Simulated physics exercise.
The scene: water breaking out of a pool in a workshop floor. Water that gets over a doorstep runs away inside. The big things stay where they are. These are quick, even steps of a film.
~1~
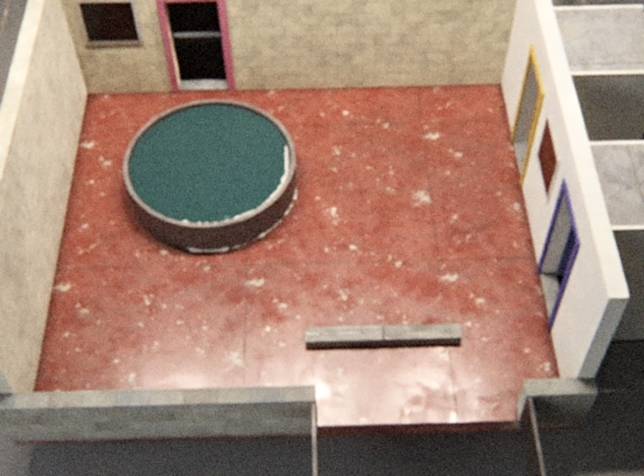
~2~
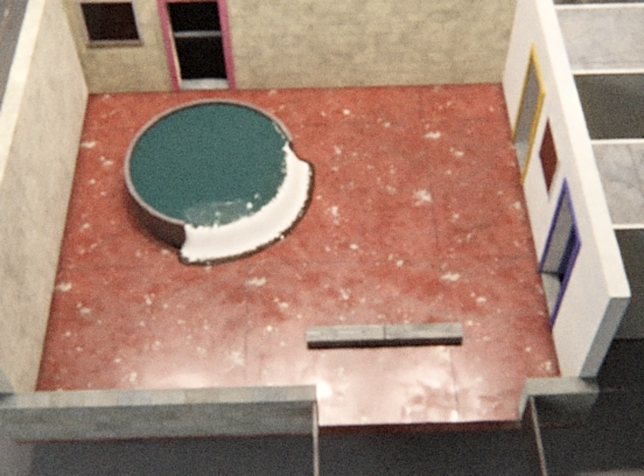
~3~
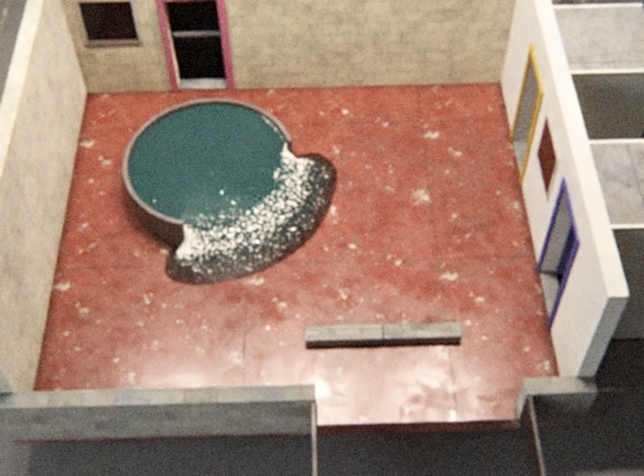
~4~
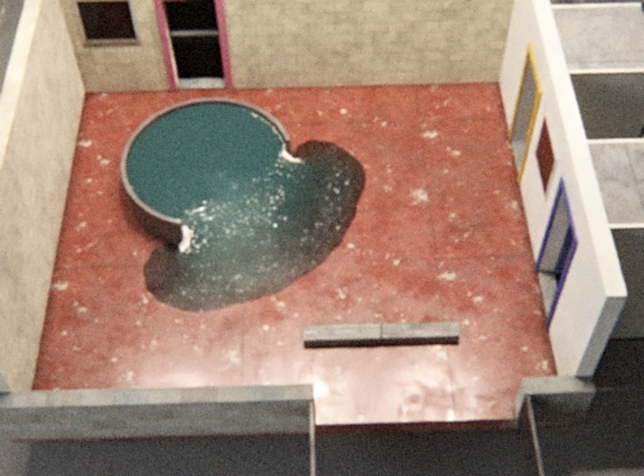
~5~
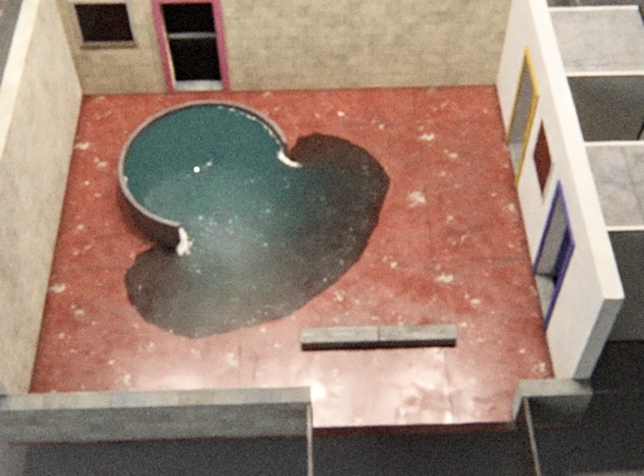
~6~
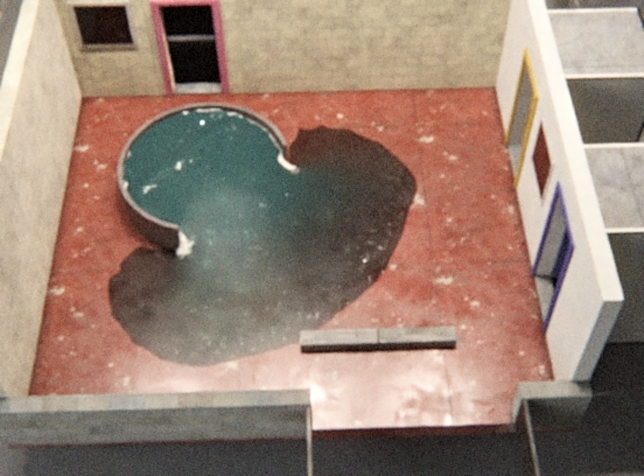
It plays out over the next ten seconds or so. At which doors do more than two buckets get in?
One by one: The yellow door lets in a lot; the pink door admits no more than that; the blue door lets in a lot.
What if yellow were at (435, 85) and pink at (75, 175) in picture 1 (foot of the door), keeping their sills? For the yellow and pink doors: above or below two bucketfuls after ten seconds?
One by one: The yellow door passes that mark, the pink door takes less.
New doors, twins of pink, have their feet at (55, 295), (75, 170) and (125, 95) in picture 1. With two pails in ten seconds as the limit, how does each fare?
One after the other: Is under, holds, is under.
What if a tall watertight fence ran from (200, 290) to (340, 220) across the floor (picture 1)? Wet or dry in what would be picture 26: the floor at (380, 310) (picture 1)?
At that place: Dry.
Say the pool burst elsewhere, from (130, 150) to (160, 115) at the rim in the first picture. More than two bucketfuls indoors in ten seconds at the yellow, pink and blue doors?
One by one: The yellow one floods, the pink one takes more, the blue one stays under.
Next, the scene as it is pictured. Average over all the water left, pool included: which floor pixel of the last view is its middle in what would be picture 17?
Roughly at (283, 246).
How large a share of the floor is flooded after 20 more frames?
Near 60 in a hundred.
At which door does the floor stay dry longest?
Last comes the pink-painted one.
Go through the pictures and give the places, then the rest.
The first frame shows still water in the round tank at (210, 163).
In the second frame, water pours out at (269, 219) and has run to (185, 258).
In the third frame, the front is at (174, 273), out from the gap at (268, 220).
In the fourth frame, the front is at (163, 295), out from the gap at (266, 221).
In the fifth frame, water pours out at (264, 224) and has run to (150, 315).
In the sixth frame, water pours out at (263, 226) and has run to (151, 344).
A moment on, water covers 50 % of the floor; the yellow door not reached, the pink door not reached, the blue door not reached.
Next, water covers 55 % of the floor; the yellow door under two buckets in, the pink door not reached, the blue door wet at the sill, nothing in.
Then, water covers 60 % of the floor; the yellow door over two buckets in, the pink door not reached, the blue door far over two buckets in.
Later, water covers 75 % of the floor; the yellow door over two buckets in, the pink door not reached, the blue door far over two buckets in.
In the end, water covers 95 % of the floor; the yellow door far over two buckets in, the pink door wet at the sill, nothing in, the blue door far over two buckets in.
